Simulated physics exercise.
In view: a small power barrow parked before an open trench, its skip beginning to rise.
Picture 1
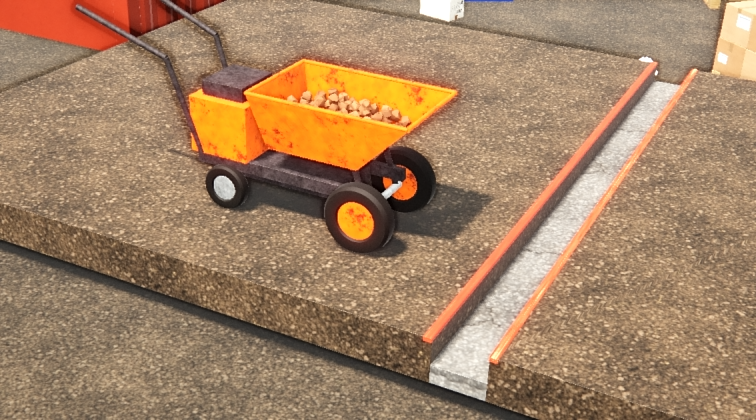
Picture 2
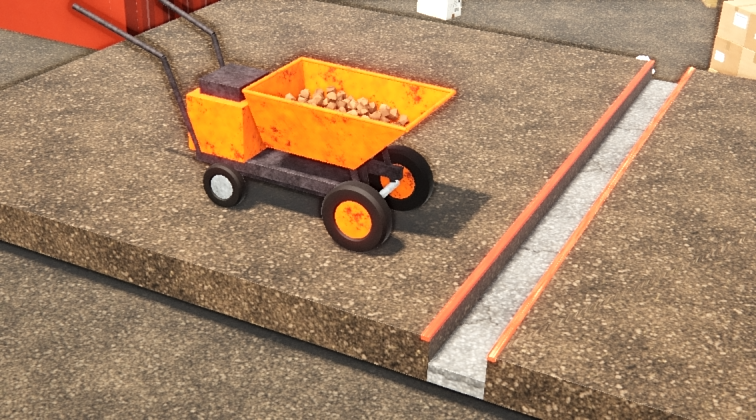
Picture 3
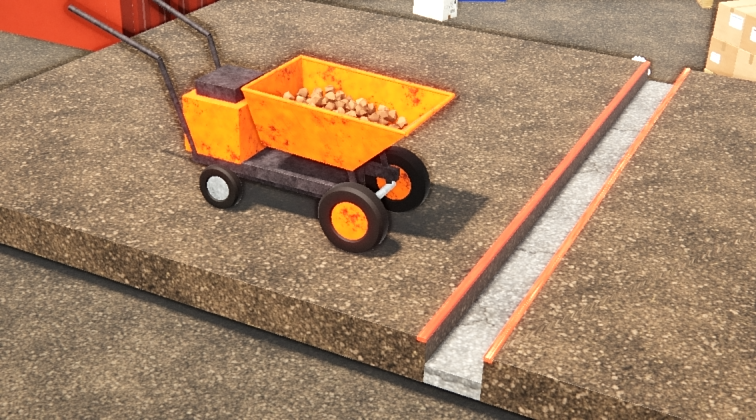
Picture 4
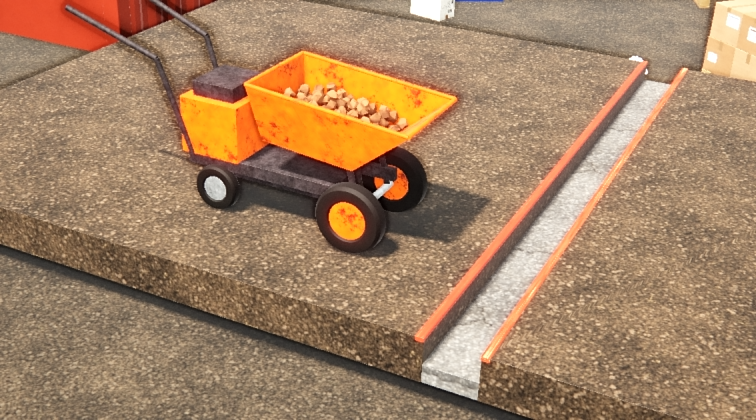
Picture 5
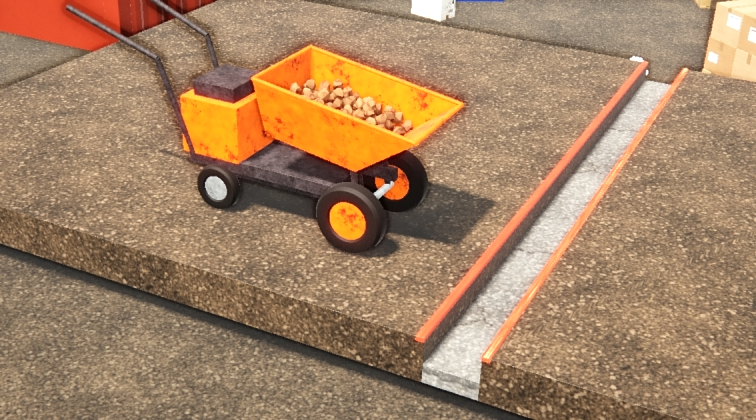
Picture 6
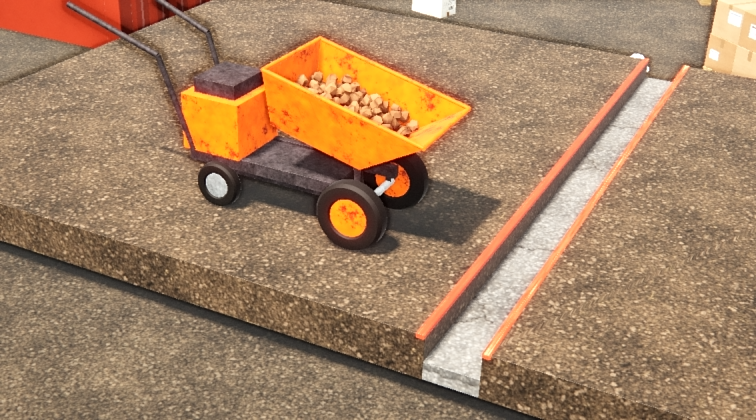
On a rough brown slab beside a narrow grey trench edged with orange strips, a small orange barrow full of brown lumps stood almost still, then its skip tilted slightly forward to the right.
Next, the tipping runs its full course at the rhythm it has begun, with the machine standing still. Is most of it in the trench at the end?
In the trench: Over half.
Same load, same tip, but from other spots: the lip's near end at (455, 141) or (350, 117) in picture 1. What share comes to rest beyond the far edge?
About 60 and 0 per cent.
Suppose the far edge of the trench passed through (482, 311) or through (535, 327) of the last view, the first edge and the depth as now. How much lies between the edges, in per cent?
In turn 50 and 100 in a hundred.
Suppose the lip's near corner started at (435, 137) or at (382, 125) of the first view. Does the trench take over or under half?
In turn: Above a half; more than half.
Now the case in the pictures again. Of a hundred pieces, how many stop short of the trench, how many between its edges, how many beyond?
In per cent, short 5, between 85 and beyond 5.
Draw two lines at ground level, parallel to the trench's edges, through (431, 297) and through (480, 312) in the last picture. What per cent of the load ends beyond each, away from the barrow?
About 90 and 40 per cent.
Just after the last frame, skip tipped well over; every one in the skip.
A moment on, skip tipped steeply; the larger part in the skip; just a few short of the trench; roughly a quarter in or heaped over the trench; just a few beyond it; just a few falling.
Further on, skip tipped right over; about a tenth in the skip; just a few short of the trench; the larger part in or heaped over the trench; just a few beyond it.
When it is over, skip tipped right over; about a tenth in the skip; about a tenth short of the trench; the larger part in or heaped over the trench; just a few beyond it.
